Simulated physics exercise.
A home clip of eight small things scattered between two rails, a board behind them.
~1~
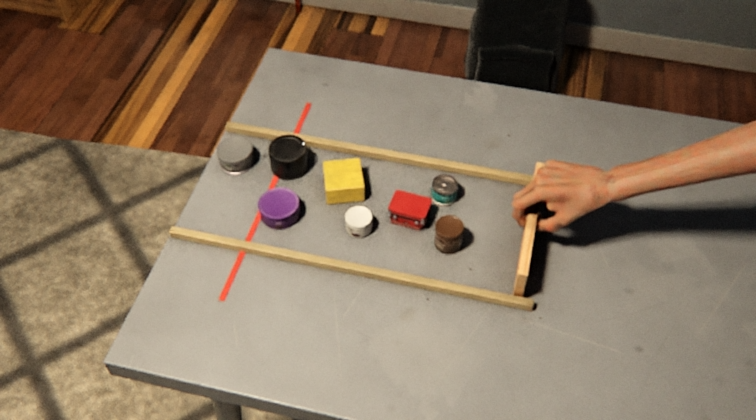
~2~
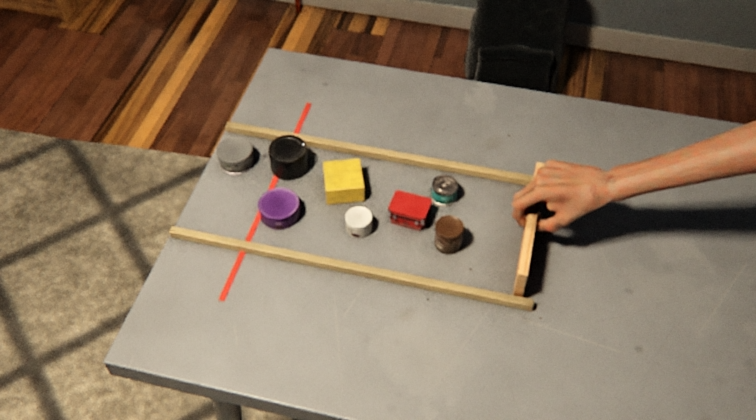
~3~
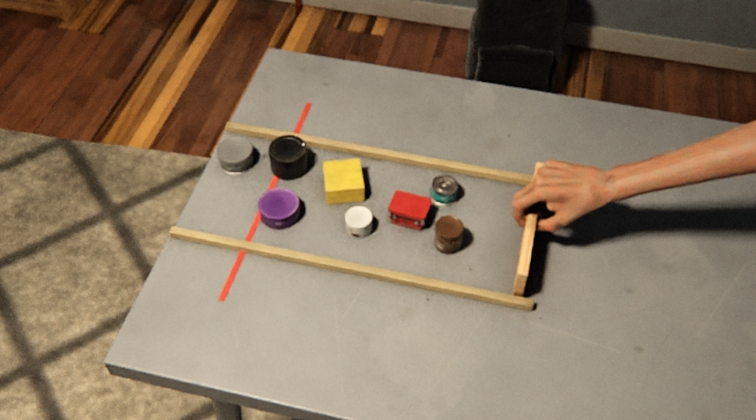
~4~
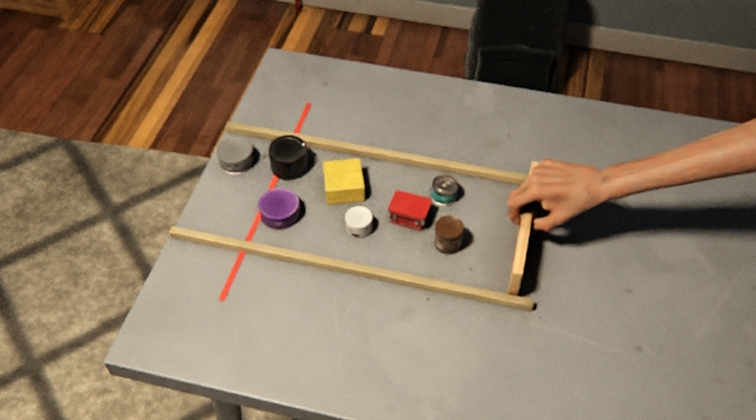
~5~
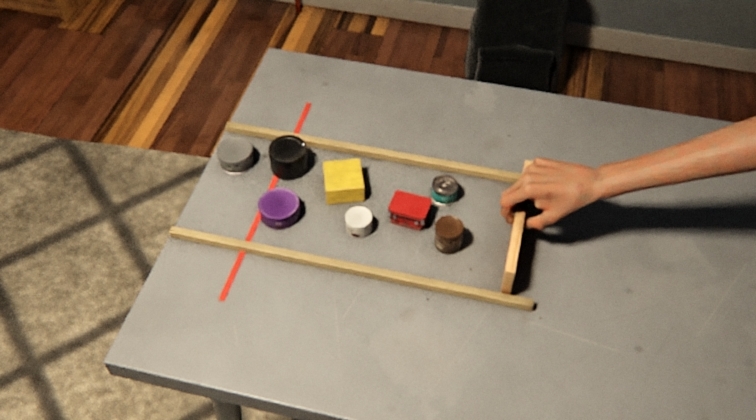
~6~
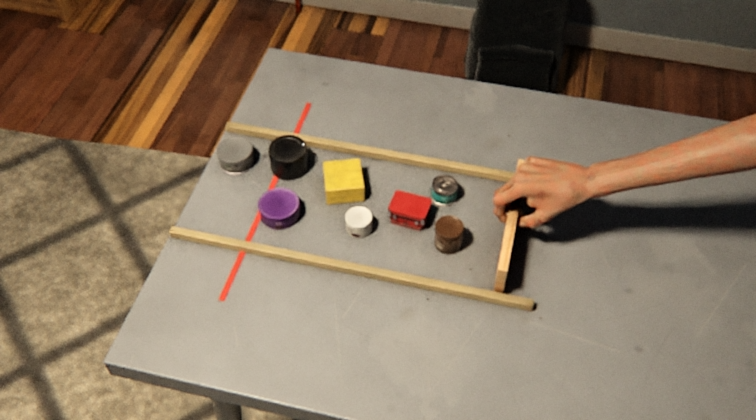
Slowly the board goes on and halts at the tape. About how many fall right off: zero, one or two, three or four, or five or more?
The number that fall off is one or two.
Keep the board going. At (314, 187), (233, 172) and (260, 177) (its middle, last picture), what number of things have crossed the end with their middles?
It would be 0, 5 and 3.
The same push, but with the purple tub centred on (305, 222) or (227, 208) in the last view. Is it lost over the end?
Place by place, it remains up; remains up.
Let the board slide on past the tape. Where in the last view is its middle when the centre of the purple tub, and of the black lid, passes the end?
Near (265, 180) and (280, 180).
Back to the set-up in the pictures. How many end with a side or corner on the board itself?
In contact: 3.
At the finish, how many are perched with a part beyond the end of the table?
The number is 1.
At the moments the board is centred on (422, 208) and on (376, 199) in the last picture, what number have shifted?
By then 3, and 5.
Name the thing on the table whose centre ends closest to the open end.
The purple tub ends nearest.
Soon after, none off yet; grey pot at rest near (236, 156); black lid at rest near (289, 158); purple tub at rest near (280, 208).
By the end, the number that fall off is one or two; fallen, black lid and grey pot.
